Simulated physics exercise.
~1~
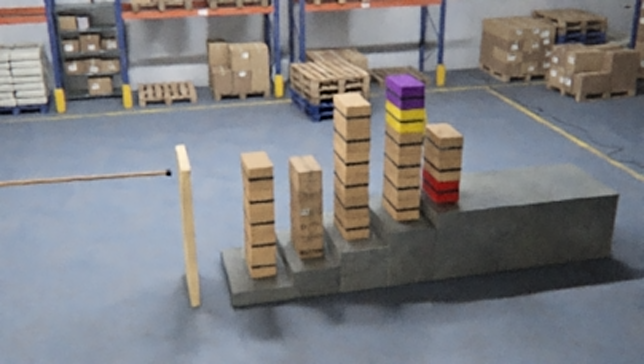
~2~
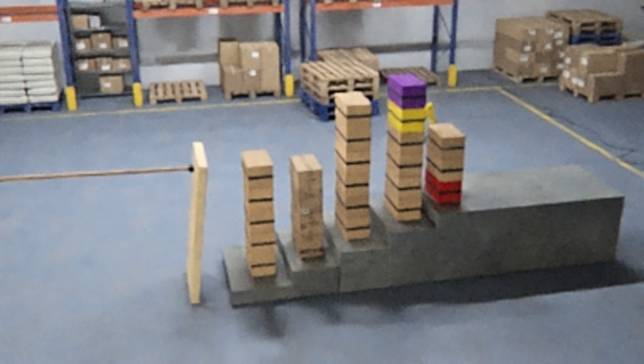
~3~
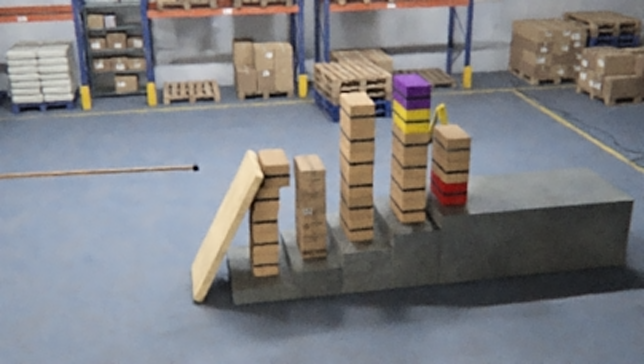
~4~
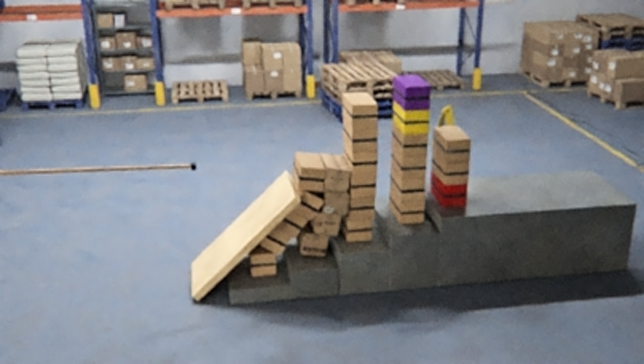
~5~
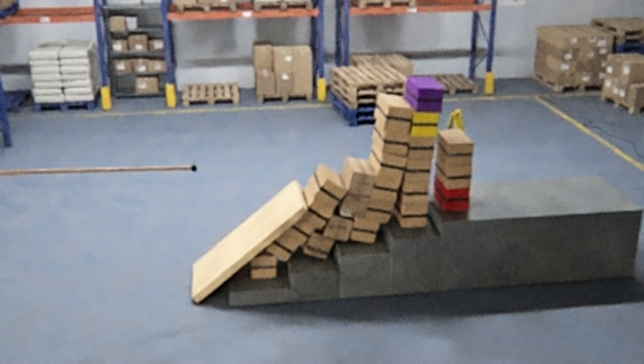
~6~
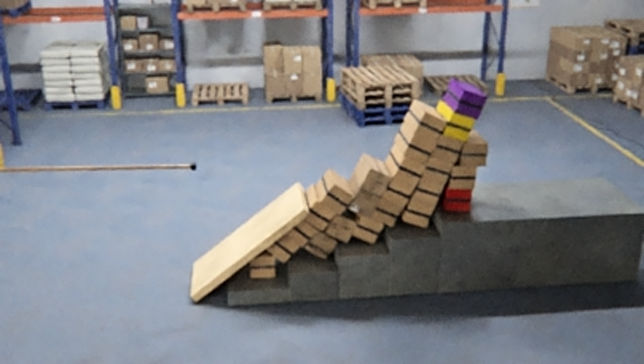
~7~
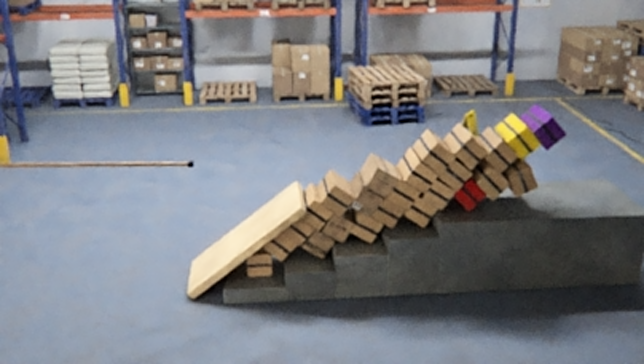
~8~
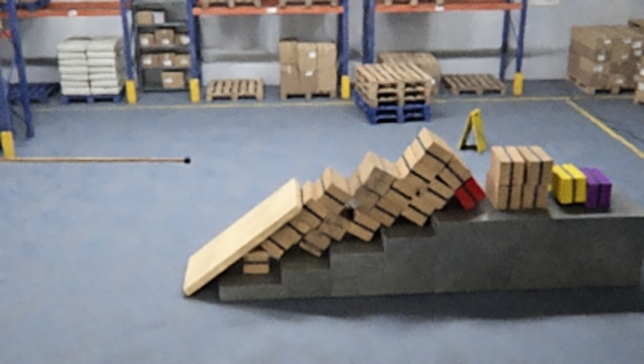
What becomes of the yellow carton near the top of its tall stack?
It tips over to the right with its stack and comes down on the top level of the grey steps, ending on its side next to the purple one.
